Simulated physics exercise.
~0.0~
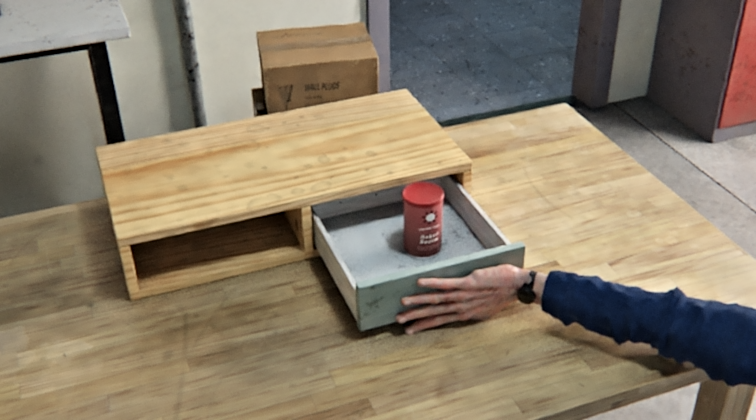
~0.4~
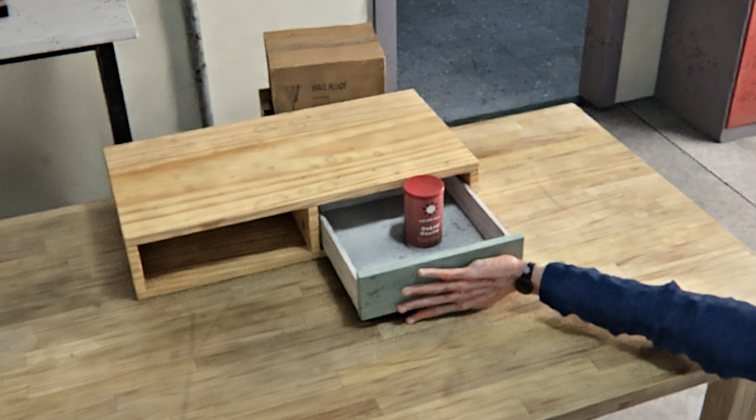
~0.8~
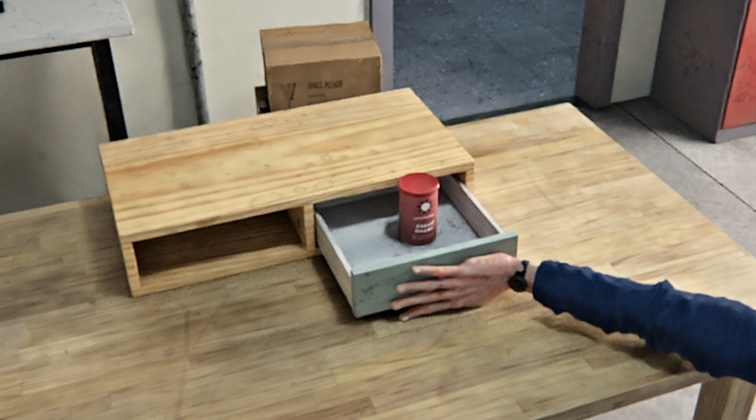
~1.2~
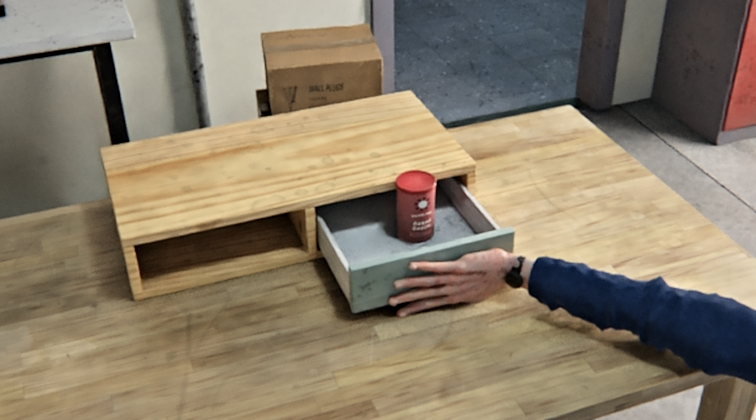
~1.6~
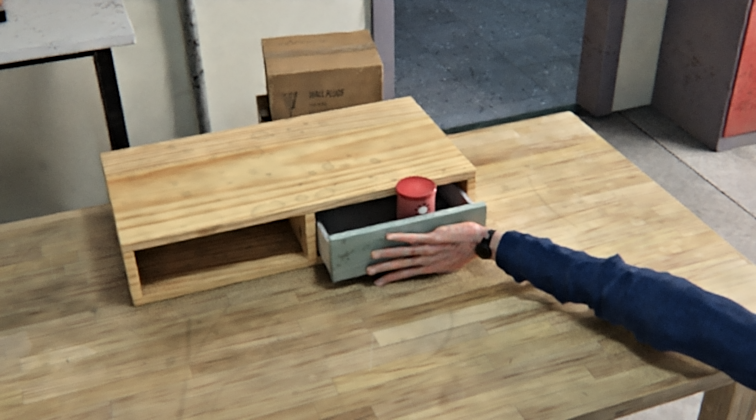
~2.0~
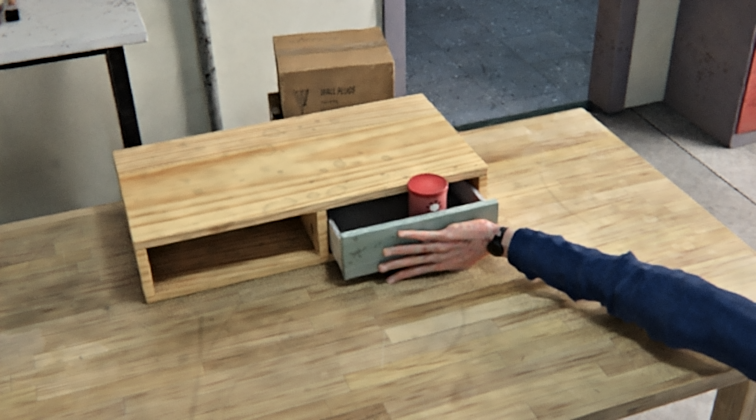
On a wooden workbench, a hand pushing a drawer holding an upright red tin partway into a low chest, leaving it ajar.
